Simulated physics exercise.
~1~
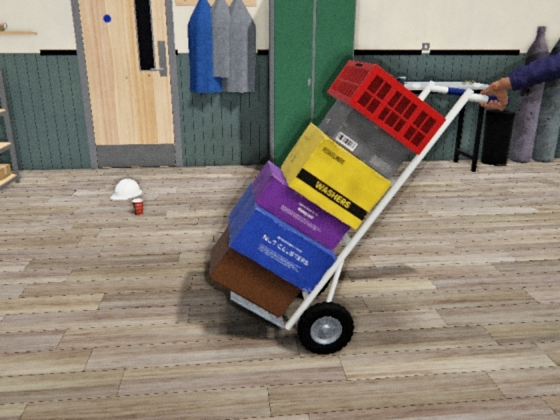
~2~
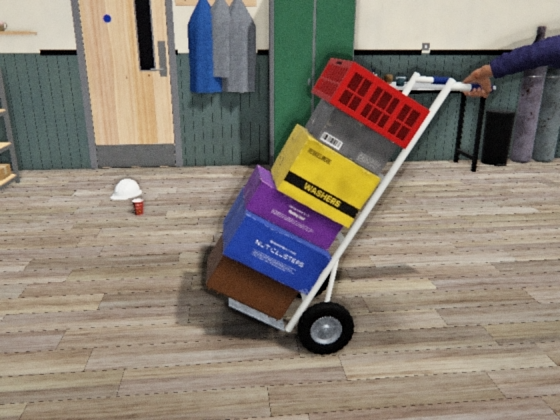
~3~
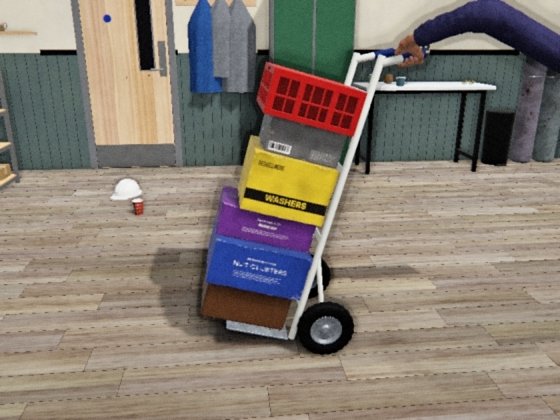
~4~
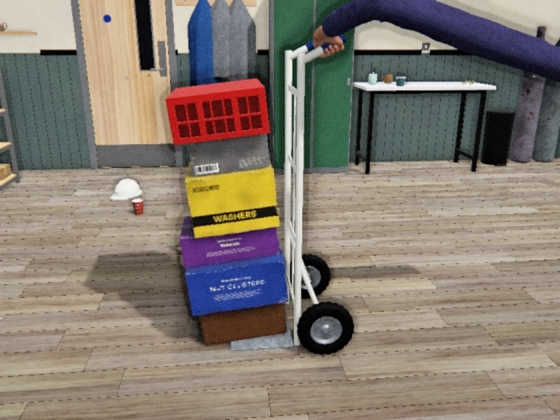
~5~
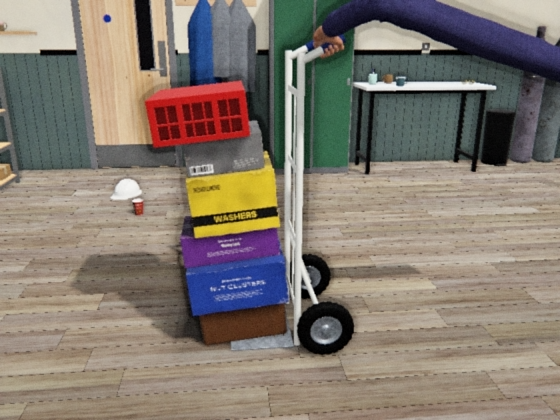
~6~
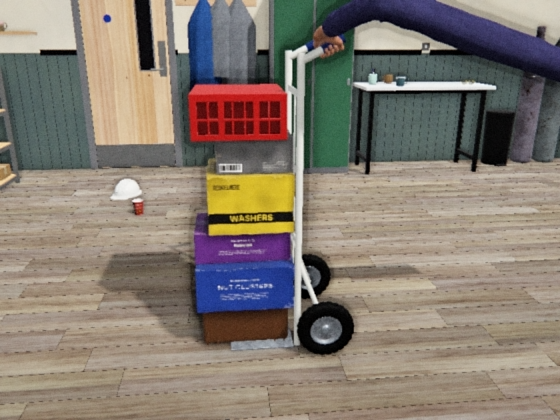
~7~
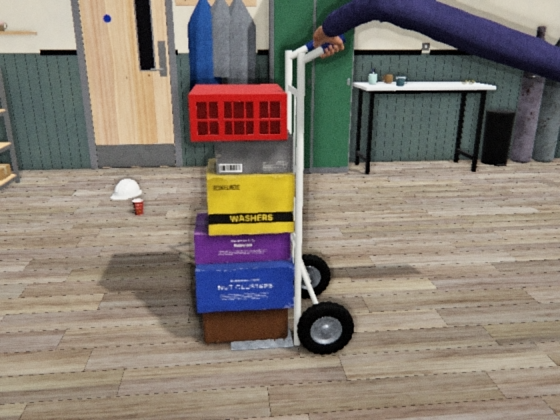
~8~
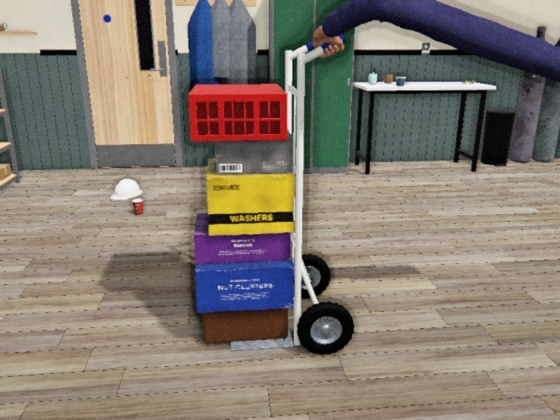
At first, a white two-wheeled hand truck leans back to the right, held at the handle by a purple-sleeved arm, with a brown container, blue, purple and yellow boxes, a grey box and a red crate stacked on it. The arm swings the truck forward to the left, slowly and then faster, until it stands upright. The stack lurches left, opening a gap from the frame, and the red crate juts out farthest, tilting slightly. The load then rocks back right towards the uprights. It ends still stacked and motionless, with nothing fallen.
